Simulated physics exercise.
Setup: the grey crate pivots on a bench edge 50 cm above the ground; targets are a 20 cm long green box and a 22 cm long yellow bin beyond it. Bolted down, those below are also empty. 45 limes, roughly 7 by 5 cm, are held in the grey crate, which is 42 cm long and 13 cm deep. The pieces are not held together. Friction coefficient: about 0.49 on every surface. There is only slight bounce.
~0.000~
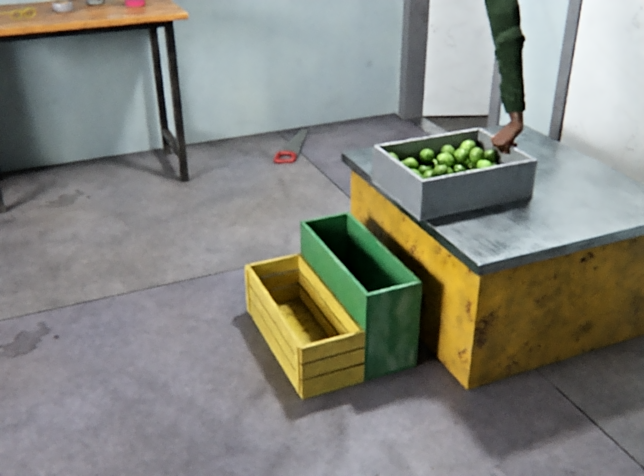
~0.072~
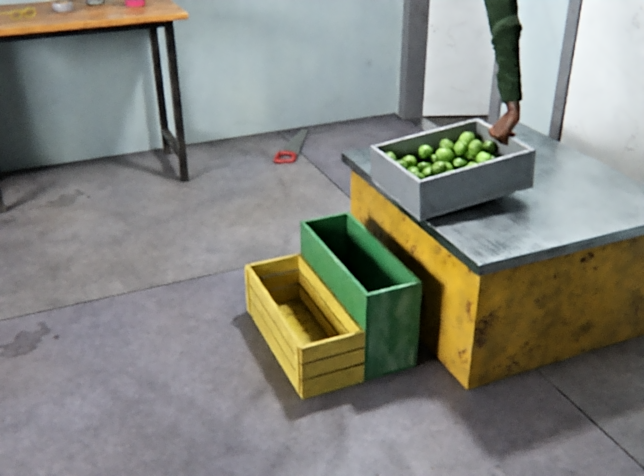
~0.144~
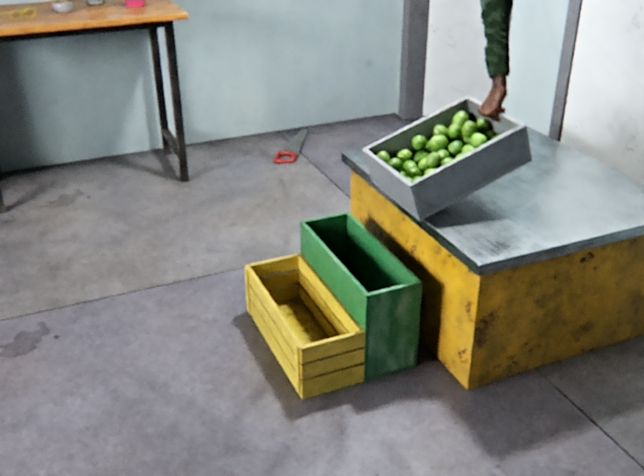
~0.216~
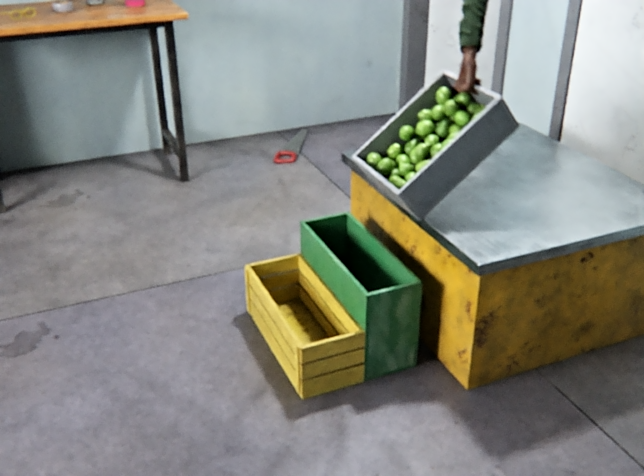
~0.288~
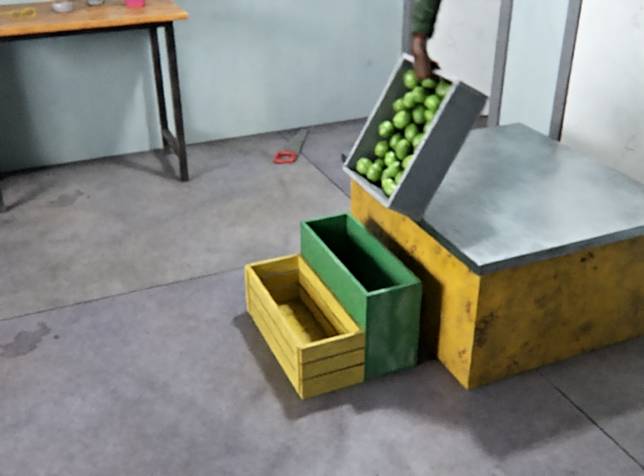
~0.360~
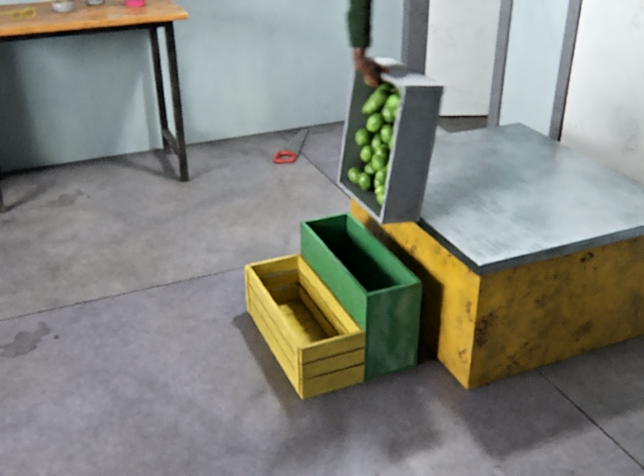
A hand gripped the far end of a grey crate of round green fruit on a yellow bench and raised it steadily, tilting the crate leftward until it stood nearly upright above a green box.
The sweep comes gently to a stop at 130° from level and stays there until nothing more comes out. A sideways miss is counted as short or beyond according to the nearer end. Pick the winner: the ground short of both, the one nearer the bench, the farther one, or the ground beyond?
The biggest part goes to the ground past both.
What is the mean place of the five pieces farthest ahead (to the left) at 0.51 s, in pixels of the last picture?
They're centred near (297, 148).
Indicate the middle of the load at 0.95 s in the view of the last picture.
Roughly at pixel (287, 339).
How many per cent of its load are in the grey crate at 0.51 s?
Still inside: Around 80 percent.
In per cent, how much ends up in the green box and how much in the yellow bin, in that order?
Shares, in order: About 25 percent and 25 percent.
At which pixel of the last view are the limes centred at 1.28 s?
(282, 337).
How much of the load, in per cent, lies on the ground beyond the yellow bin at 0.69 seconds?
By that time, roughly 0 percent.
After 0.51 s, tilt 121°; 36 still in the grey crate and 9 in the air.
After 0.69 s, tilt 130°; 1 still in the grey crate, 6 in the green box, 6 in the yellow bin and 32 in the air.
After 0.95 s, tilt 130°; 11 in the green box, 13 in the yellow bin, 16 on the ground beyond the yellow bin and 5 in the air.
Outcome (at 1.28 s), 11 in the green box, 12 in the yellow bin and 22 on the ground beyond the yellow bin.
